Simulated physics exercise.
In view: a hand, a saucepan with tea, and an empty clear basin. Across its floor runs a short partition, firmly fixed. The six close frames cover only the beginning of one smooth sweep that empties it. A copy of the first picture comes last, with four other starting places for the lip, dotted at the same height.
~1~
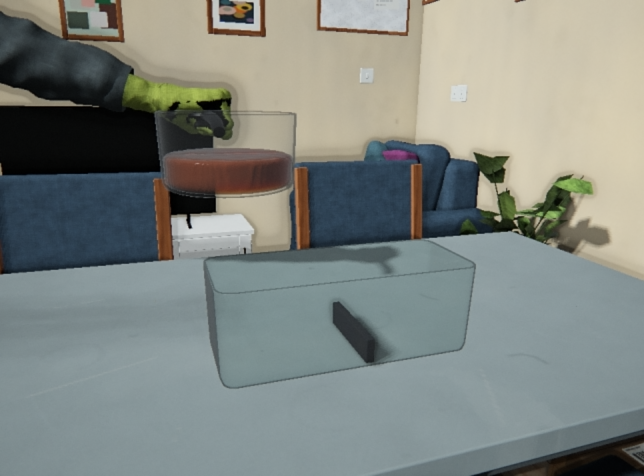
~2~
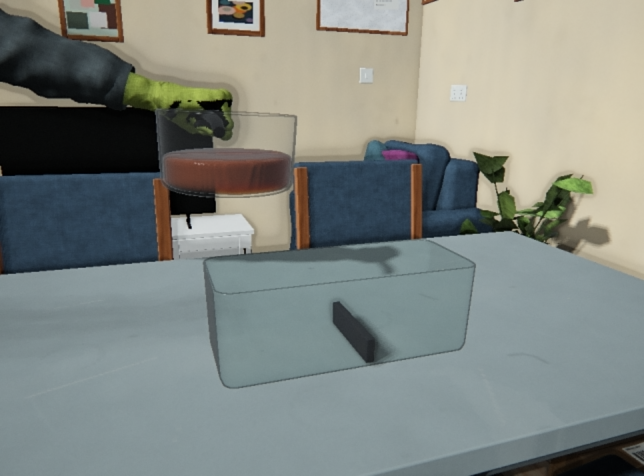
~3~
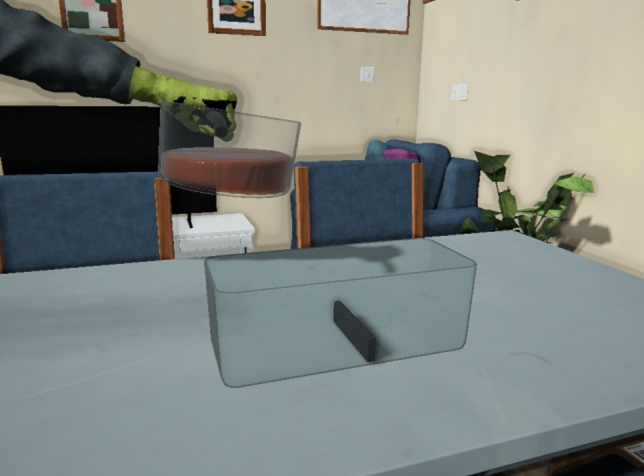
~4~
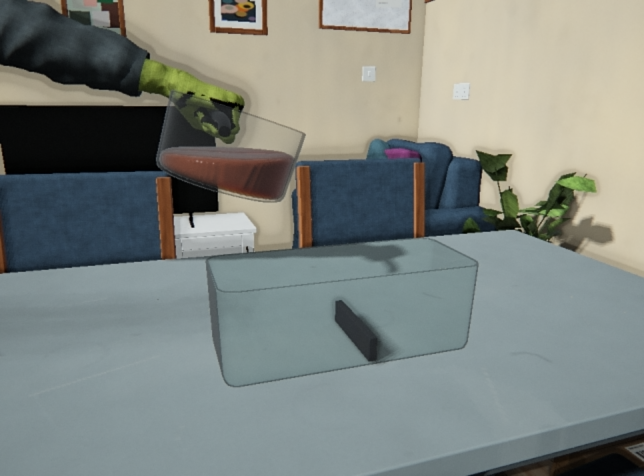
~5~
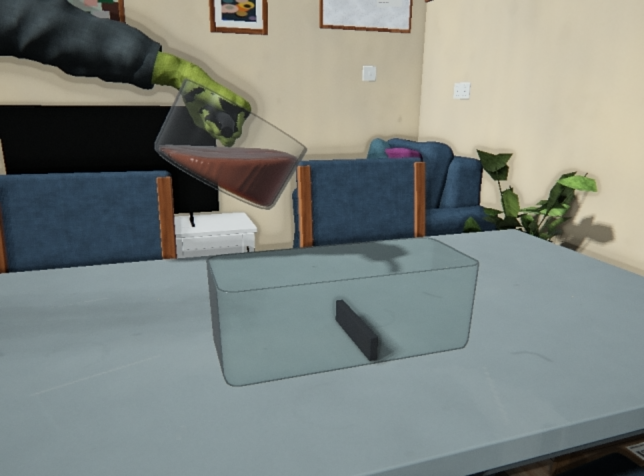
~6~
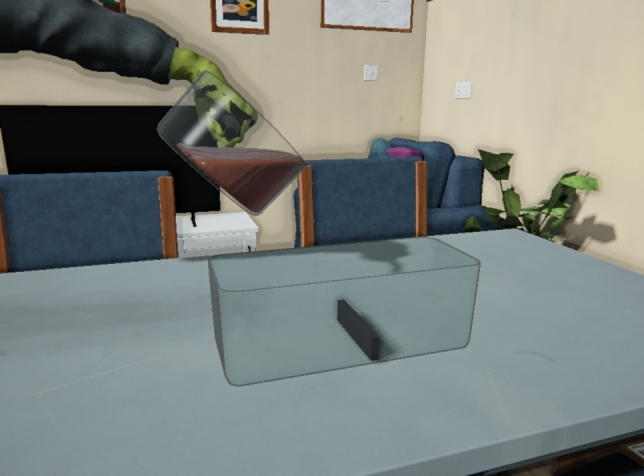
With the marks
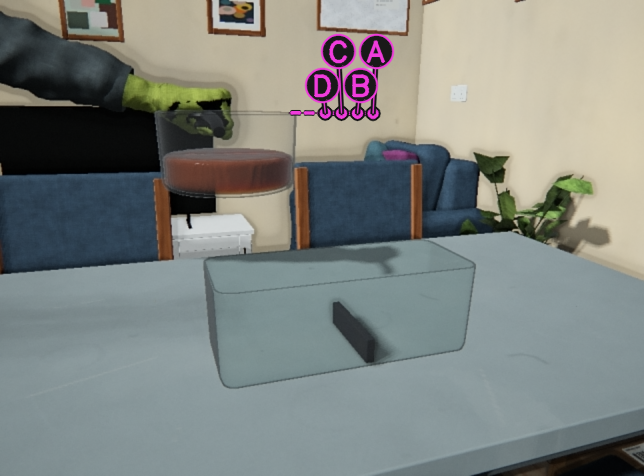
A gloved hand held a clear container of reddish-brown tea above an empty see-through basin with a short dark partition, then tilted it steadily to the right until the tea reached the lip.
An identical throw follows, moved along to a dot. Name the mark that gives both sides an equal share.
Go for D.
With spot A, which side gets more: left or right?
More ends on the right.
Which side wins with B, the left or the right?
The right one.
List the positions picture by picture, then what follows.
Upright, lip at (291, 112); basin from (220, 386) to (462, 346); top of the wall at (352, 319); nothing has left yet.
Tipped about 2°, lip at (292, 115); nothing has left yet.
Tipped about 8°, lip at (296, 121); nothing has left yet.
Tipped about 18°, lip at (301, 132); nothing has left yet.
Tipped about 30°, lip at (302, 147); nothing has left yet.
Tipped about 44°, lip at (301, 164); tea is over the lip, down to (301, 164).
On the marked copy, A at (373, 113); B at (357, 113); C at (341, 113); D at (325, 113).
If A is chosen, about 8 % ends left of the wall and 91 % right of it.
If B is chosen, about 10 % ends left of the wall and 90 % right of it.
If C is chosen, about 22 % ends left of the wall and 78 % right of it.
If D is chosen, about 50 % ends left of the wall and 49 % right of it.
